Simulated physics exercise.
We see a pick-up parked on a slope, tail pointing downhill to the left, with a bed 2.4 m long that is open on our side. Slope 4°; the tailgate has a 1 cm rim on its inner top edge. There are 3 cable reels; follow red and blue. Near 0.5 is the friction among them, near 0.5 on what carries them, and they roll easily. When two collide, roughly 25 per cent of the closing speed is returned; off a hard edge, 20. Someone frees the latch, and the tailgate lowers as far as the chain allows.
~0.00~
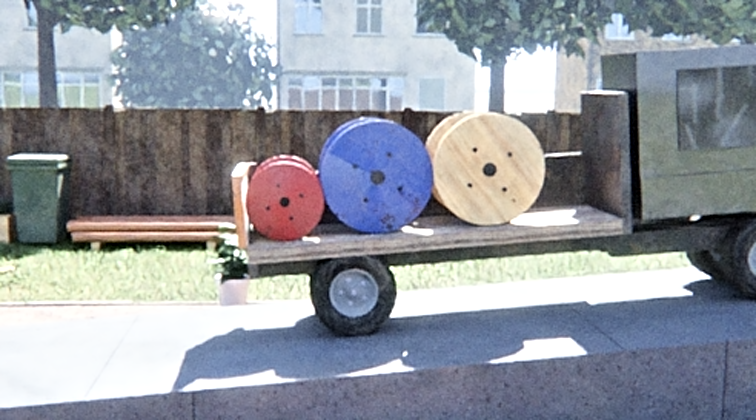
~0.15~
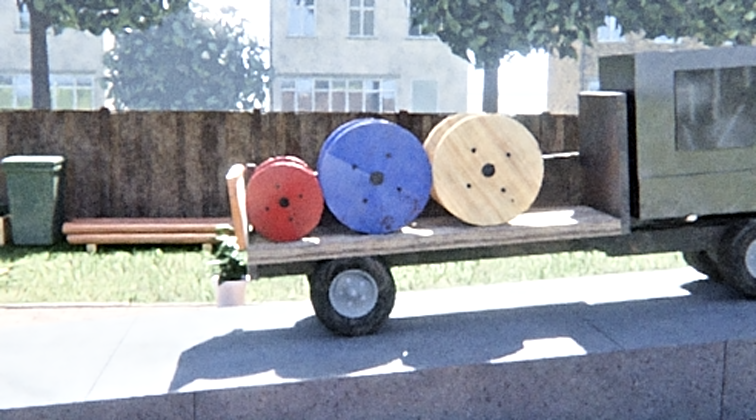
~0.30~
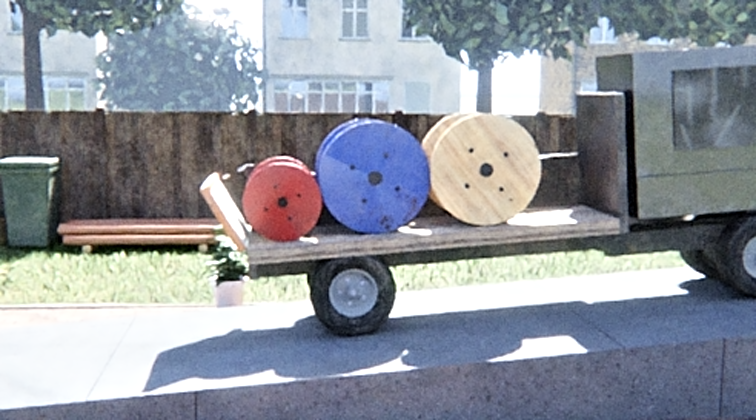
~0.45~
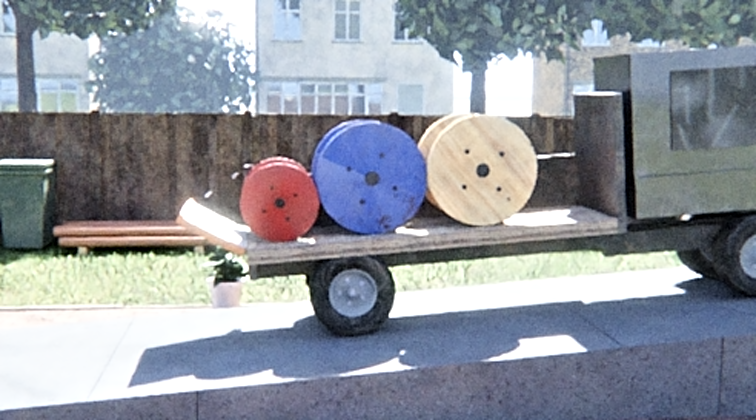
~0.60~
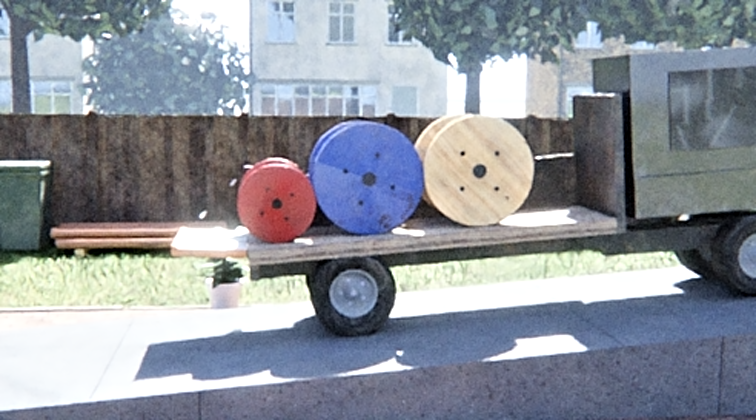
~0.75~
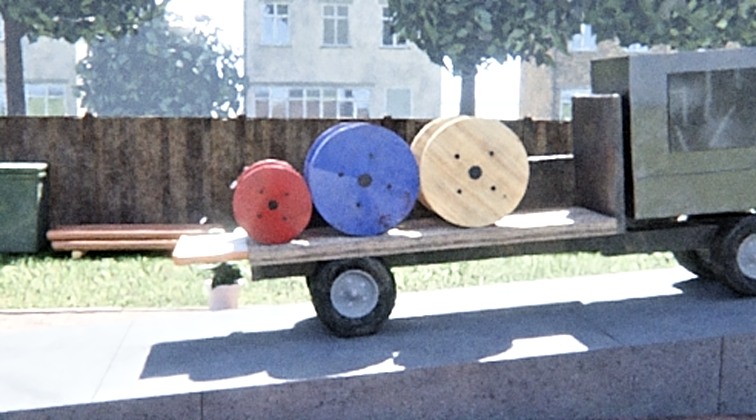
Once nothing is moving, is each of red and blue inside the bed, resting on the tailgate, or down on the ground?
Once nothing moves: Red reel - down on the ground; blue - down on the ground.
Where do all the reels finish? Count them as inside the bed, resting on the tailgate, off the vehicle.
Respectively 0, 0, 3.
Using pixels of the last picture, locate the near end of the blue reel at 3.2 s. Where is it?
Roughly at (151, 199).
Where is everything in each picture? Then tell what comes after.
The first frame shows red (285, 202), blue (378, 178); gate 86° above level, tip at (236, 178); 3 of the 3 make up the bottom layer on the bed.
The second frame shows red (284, 203), blue (377, 179); gate 82° above level, tip at (232, 180).
The third frame shows red (283, 203), blue (376, 178); gate 59° above level, tip at (205, 190).
The fourth frame shows red (280, 203), blue (373, 179); gate 28° above level, tip at (180, 220).
The fifth frame shows red (277, 204), blue (370, 180); gate 2° above level, tip at (175, 252).
The sixth frame shows red (273, 205), blue (365, 181); gate 4° below level, tip at (177, 261).
Then, 1.8 s in, red is on the gate, 25 cm past the hinge, rolling left; blue is on the bed, 35 cm short of the hinge, rolling left; 0 gone off the back.
Then, 3.2 s in, red is off the vehicle; blue is dropping off the gate; 2 gone off the back.
In the end (5.7 s), red is out on the ground; blue is off the vehicle; 3 gone off the back.
